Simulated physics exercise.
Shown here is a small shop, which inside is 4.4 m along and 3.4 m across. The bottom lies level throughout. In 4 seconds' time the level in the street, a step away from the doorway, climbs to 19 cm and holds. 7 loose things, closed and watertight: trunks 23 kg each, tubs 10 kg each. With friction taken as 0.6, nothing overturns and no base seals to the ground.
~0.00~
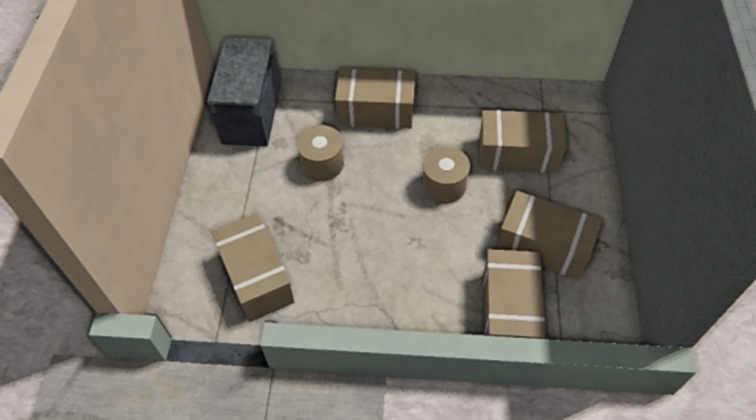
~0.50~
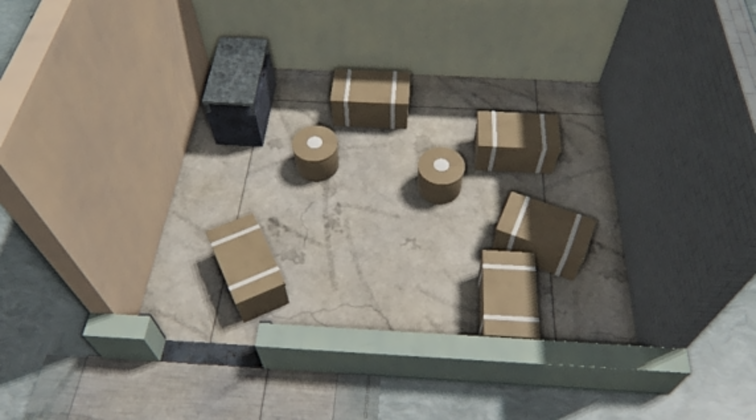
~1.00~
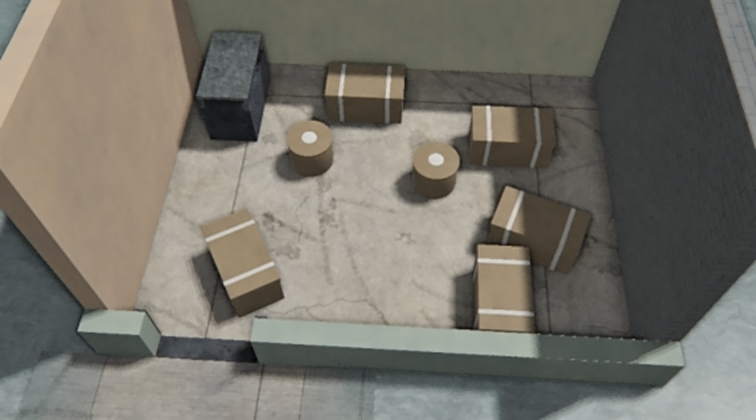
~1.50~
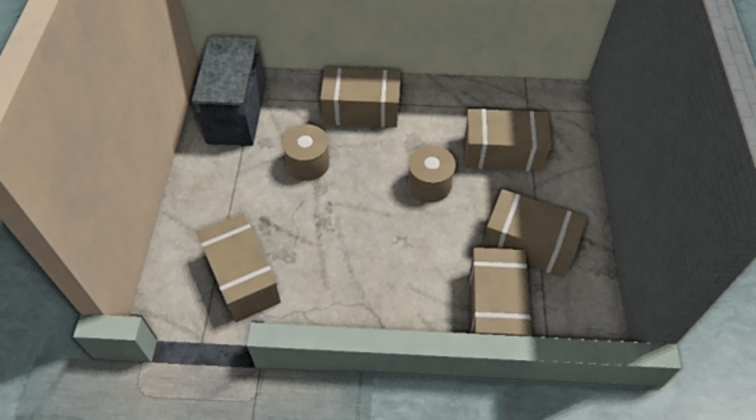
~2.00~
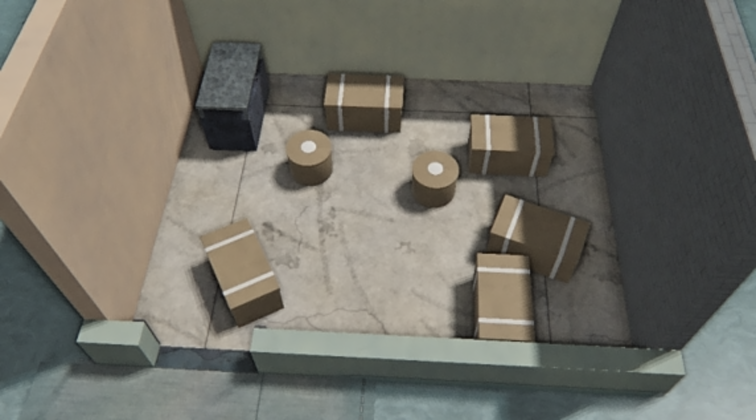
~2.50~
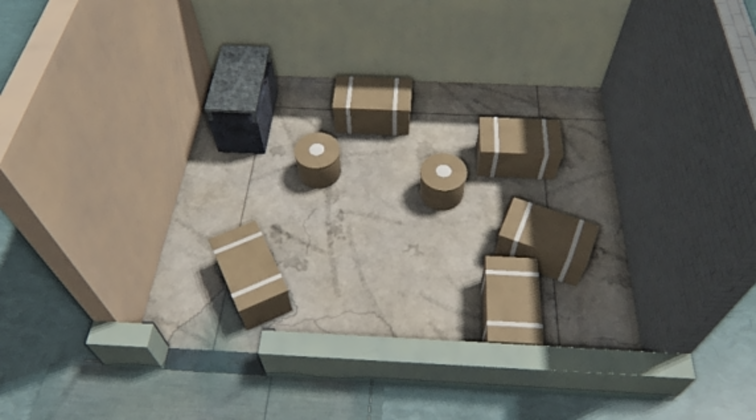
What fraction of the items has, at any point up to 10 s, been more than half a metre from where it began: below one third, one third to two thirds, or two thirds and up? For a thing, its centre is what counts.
Fewer than one in three.
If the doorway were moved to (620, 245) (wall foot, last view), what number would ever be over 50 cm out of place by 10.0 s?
Result: 4.
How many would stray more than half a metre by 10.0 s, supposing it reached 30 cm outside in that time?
The count would be 5.
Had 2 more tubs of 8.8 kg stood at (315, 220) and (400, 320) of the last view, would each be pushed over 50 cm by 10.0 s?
Taking them in order, the first is beyond that distance and the second is within that distance.
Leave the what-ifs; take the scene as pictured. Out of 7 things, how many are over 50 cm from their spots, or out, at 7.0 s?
The answer is 1.
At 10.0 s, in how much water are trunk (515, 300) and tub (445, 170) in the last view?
First roughly 3 cm, second roughly 6 cm.
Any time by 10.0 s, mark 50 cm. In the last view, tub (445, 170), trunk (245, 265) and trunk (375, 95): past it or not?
Taking them in that order, the first is within the limit, the second beyond the limit and the third within the limit.
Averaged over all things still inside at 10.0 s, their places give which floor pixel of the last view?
Close to (455, 193).
After 3.5 s 0 of 7 are over 50 cm from their spots; 0 afloat.
After 4.5 s 0 of 7 are over 50 cm from their spots; 0 afloat.
After 7.0 s 1 of 7 are over 50 cm from their spots; 0 afloat.
After 10.0 s 2 of 7 are over 50 cm from their spots, and 2 have been at some point; 3 afloat.
